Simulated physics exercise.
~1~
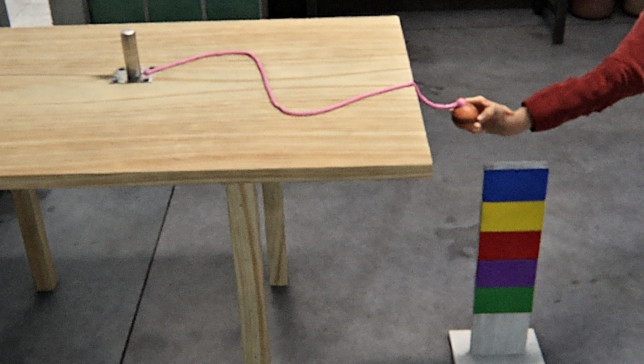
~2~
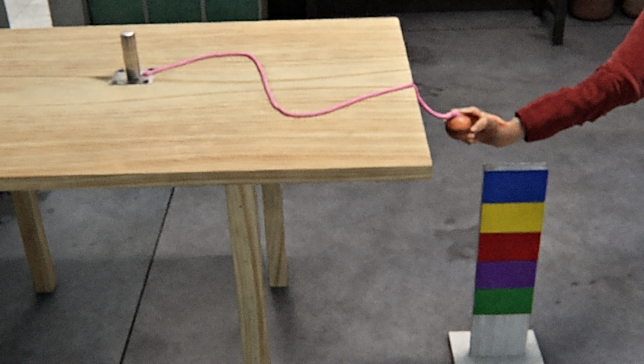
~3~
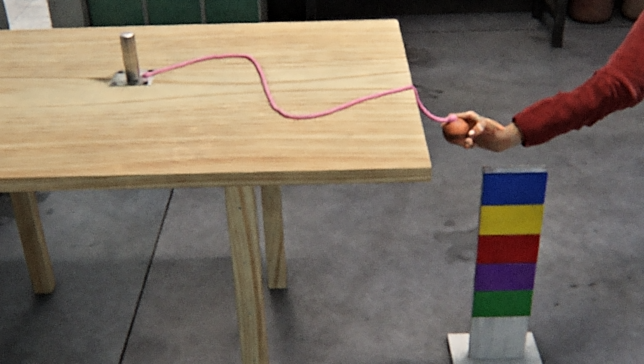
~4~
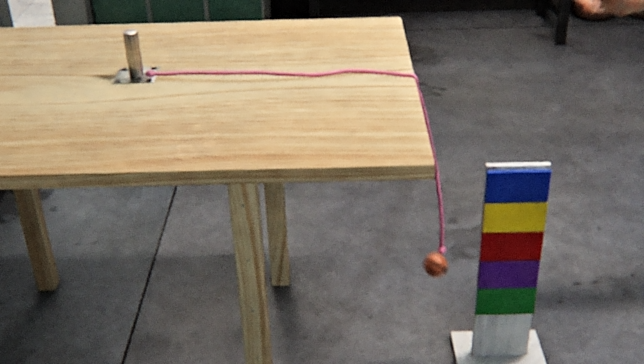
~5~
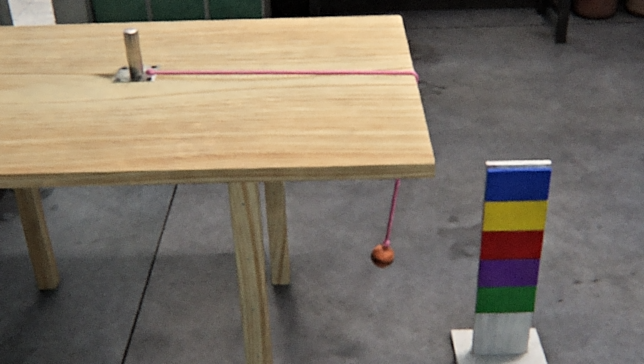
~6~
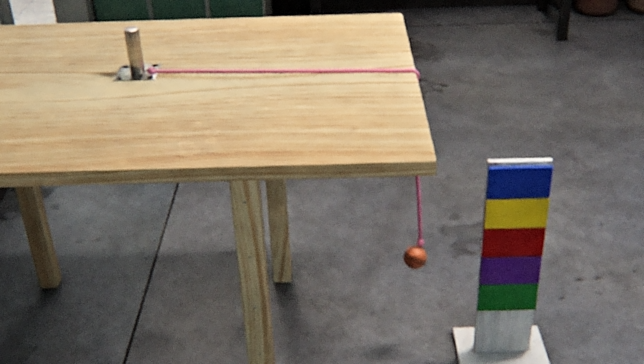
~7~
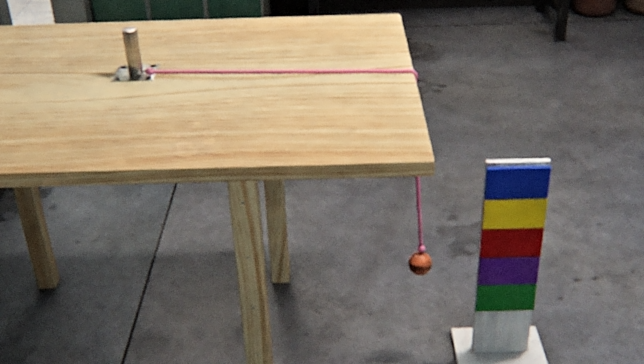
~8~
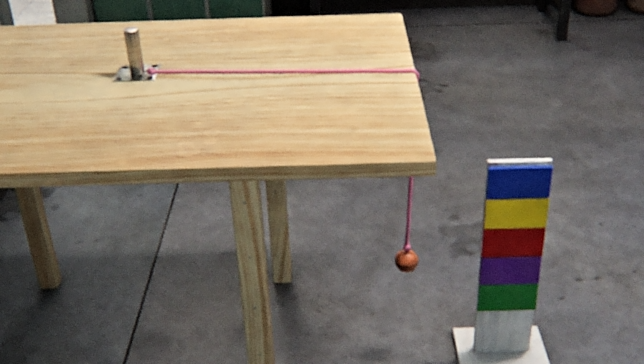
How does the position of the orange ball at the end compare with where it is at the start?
At the start the orange ball is held in a hand just beyond the right edge of the table, above the height of the coloured bands. At the end it hangs from the pink cord lower down and further left, level with the purple band.
